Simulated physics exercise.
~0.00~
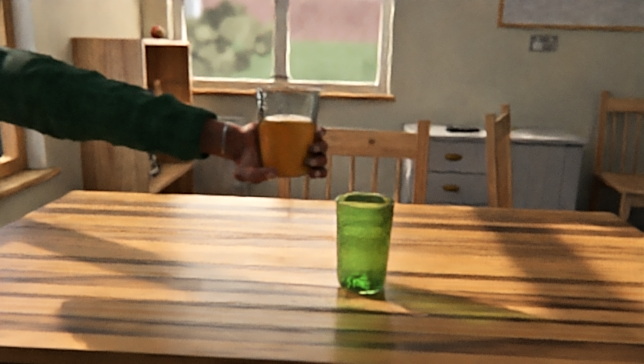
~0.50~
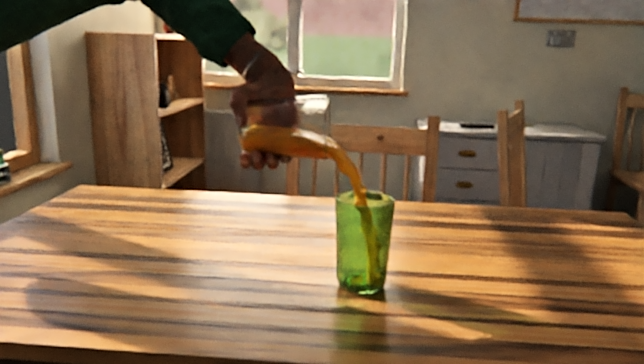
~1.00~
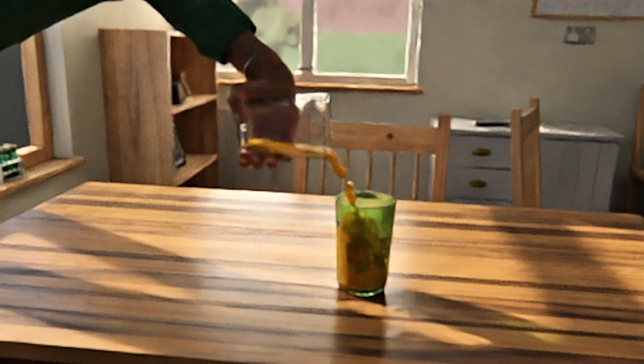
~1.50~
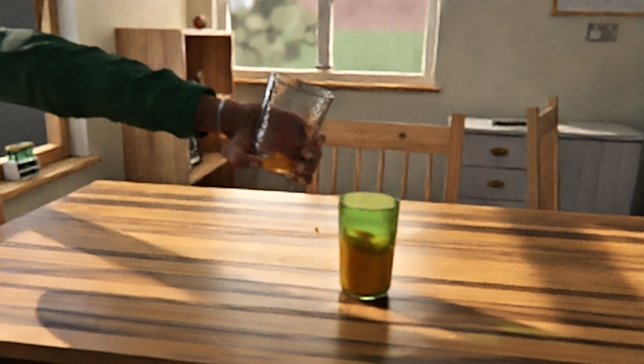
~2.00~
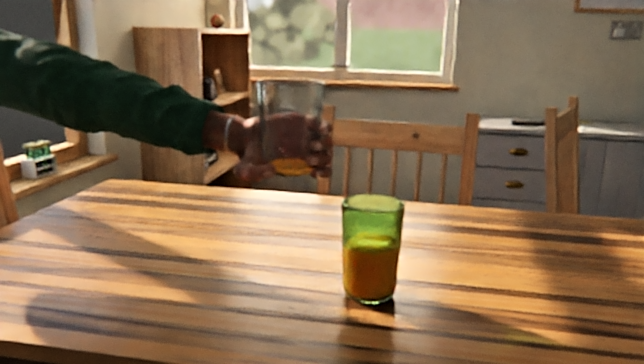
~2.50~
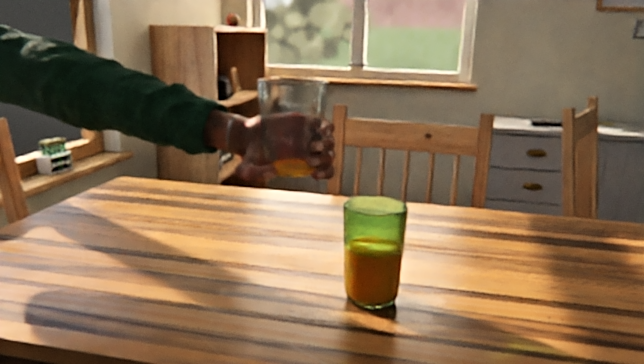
A hand in a dark green sleeve held a glass of orange juice above a wooden table, tipped it rightwards and poured into an empty green tumbler, then turned it upright, leaving the tumbler over half full and a little juice in the glass.
